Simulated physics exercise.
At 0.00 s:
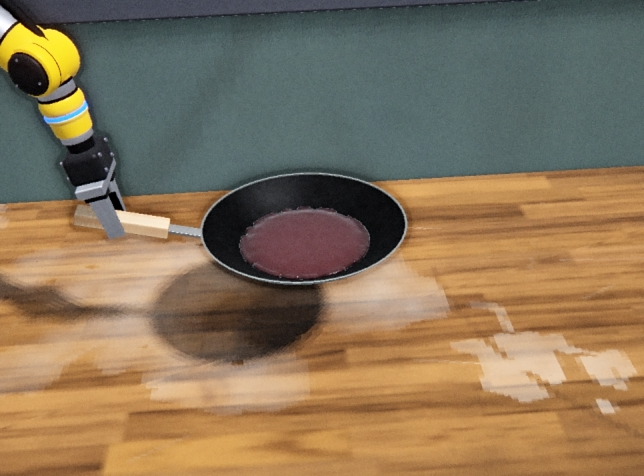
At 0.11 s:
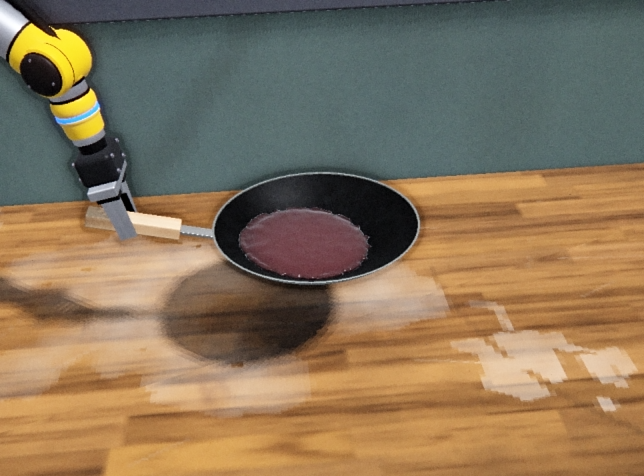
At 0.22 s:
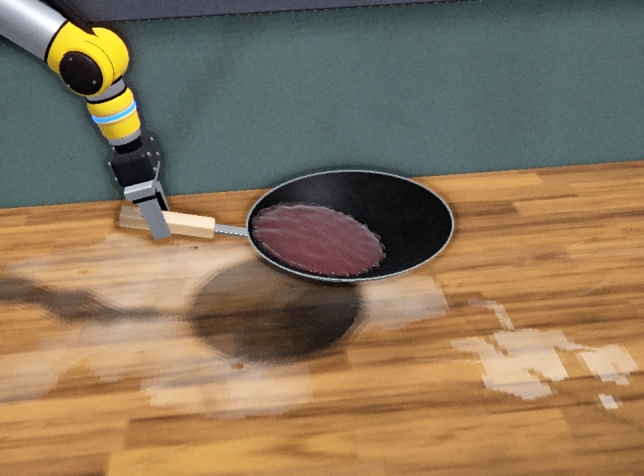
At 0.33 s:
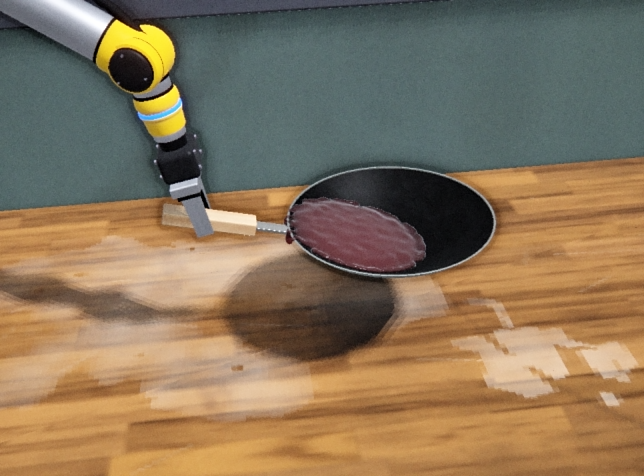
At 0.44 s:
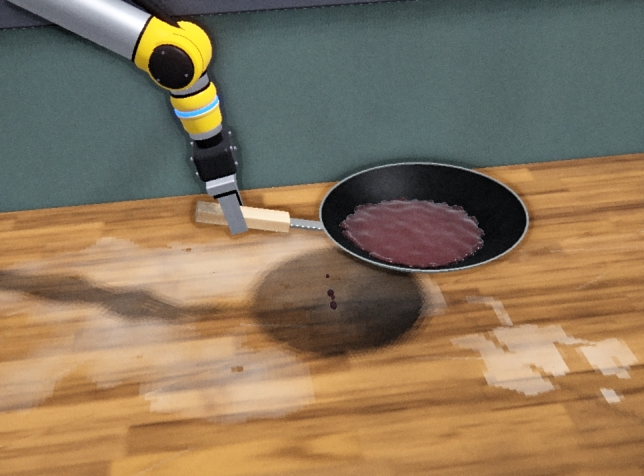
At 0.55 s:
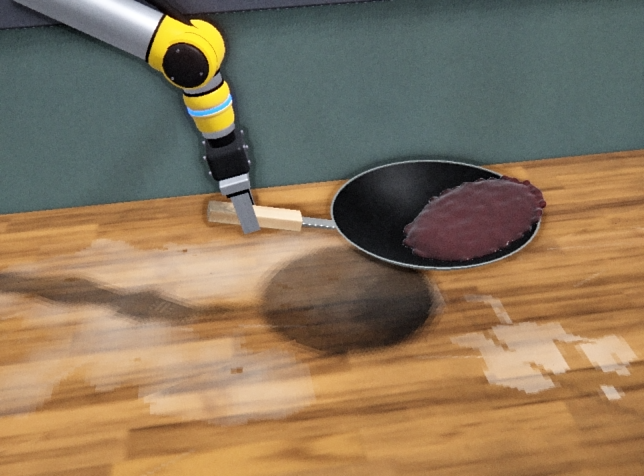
The video shows a robot arm moving a black wok of dark red liquid to the right above a wooden surface, the liquid shifting toward the handle side, then surging back across to the right rim.
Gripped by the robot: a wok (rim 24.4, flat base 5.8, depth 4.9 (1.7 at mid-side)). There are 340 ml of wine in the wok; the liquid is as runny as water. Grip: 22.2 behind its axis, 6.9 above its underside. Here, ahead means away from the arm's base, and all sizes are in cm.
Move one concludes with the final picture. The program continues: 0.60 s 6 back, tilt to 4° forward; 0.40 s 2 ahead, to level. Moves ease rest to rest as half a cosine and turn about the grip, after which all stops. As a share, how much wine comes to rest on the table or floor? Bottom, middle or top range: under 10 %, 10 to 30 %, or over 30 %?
Range: Top.
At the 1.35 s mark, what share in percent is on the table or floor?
Roughly 40 %.
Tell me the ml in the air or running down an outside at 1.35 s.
Outside the vessels: Near 0 ml.
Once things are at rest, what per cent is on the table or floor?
I'd put it at close to 45 per cent.
After 0.95 s, tilted 3° forward, liquid up to 15 above the table; 200 ml in the wok, 135 ml on the table or floor.
After 1.35 s, tilted 2° forward, liquid up to 14 above the table; 200 ml in the wok, 140 ml on the table or floor.
After 1.75 s, level, liquid up to 16 above the table; 180 ml in the wok, 155 ml on the table or floor.
After 2.55 s, level, liquid up to 14 above the table; 180 ml in the wok, 160 ml on the table or floor.
In the end, 180 ml in the wok, 160 ml on the table or floor. That is 47 % on the table or floor.
